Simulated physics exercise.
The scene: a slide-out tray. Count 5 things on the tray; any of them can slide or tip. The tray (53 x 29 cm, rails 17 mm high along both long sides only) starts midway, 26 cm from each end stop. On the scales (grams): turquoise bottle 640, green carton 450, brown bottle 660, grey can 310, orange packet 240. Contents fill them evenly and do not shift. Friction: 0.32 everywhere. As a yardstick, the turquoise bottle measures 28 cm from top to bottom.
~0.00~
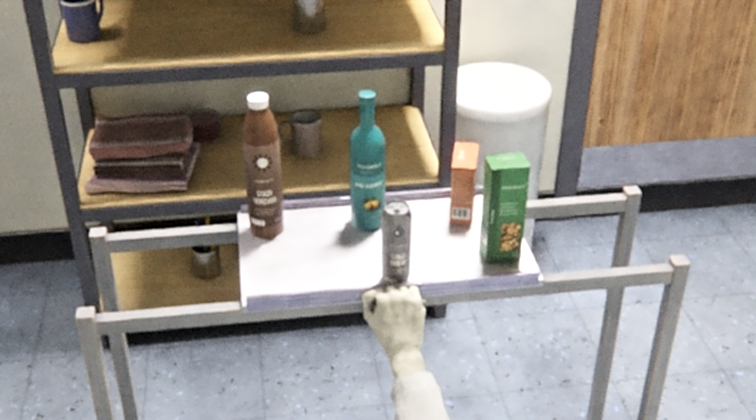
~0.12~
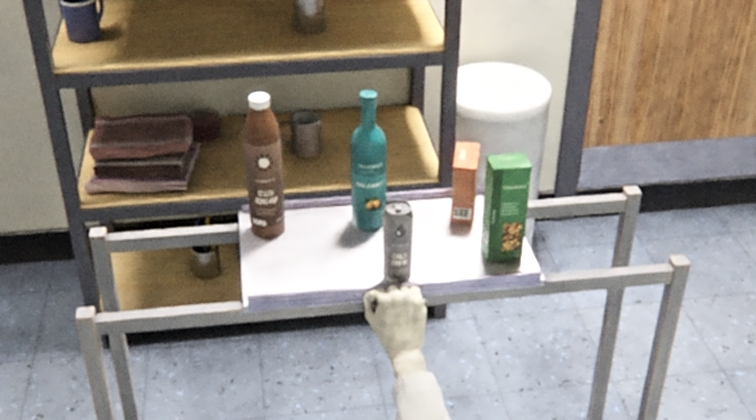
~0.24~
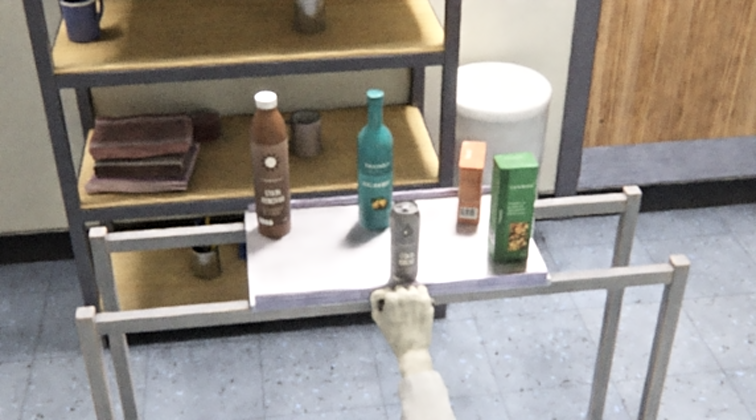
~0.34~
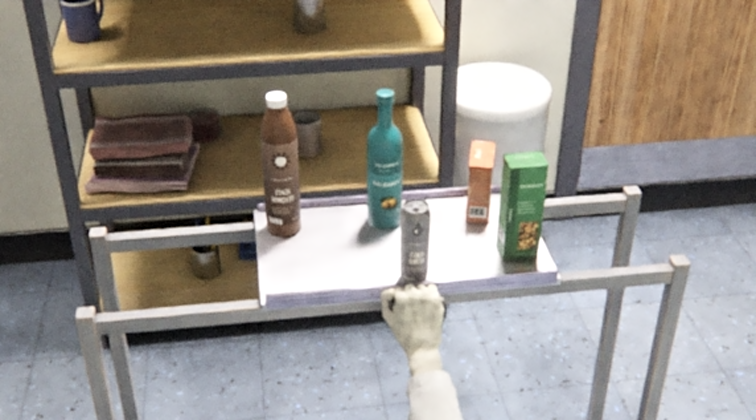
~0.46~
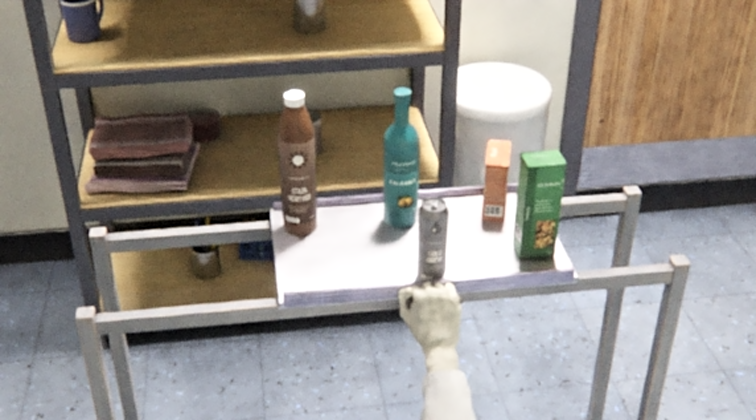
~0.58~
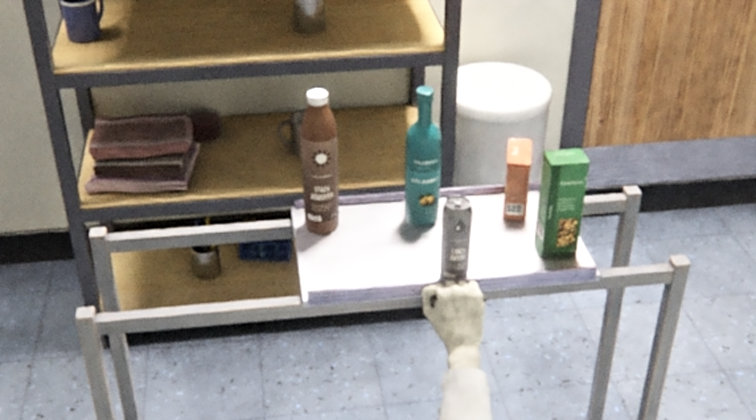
A tray holding bottles, cartons and a can slides right as a pale hand moves alongside.
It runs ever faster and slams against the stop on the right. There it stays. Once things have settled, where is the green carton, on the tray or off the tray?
The green carton leaves the tray.
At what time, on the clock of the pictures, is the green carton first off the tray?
At about 1.1 s.
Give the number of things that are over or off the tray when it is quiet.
That comes to 4.
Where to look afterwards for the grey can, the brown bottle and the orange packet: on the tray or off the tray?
The grey can is still on the tray; the brown bottle ends on the tray; the orange packet ends off the tray.
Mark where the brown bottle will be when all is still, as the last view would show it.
At about (514, 203).
After 1.38 s, tray has slid 26 cm right; green carton now off the tray; brown bottle 64° off upright; turquoise bottle 46° off upright.
After 1.68 s, tray has slid 26 cm right; orange packet now off the tray; turquoise bottle on its side; brown bottle on its side.
In the end (2.9 s), off the tray, green carton and orange packet; toppled on the tray, turquoise bottle and brown bottle; not toppled but over 5 cm from the start, grey can.
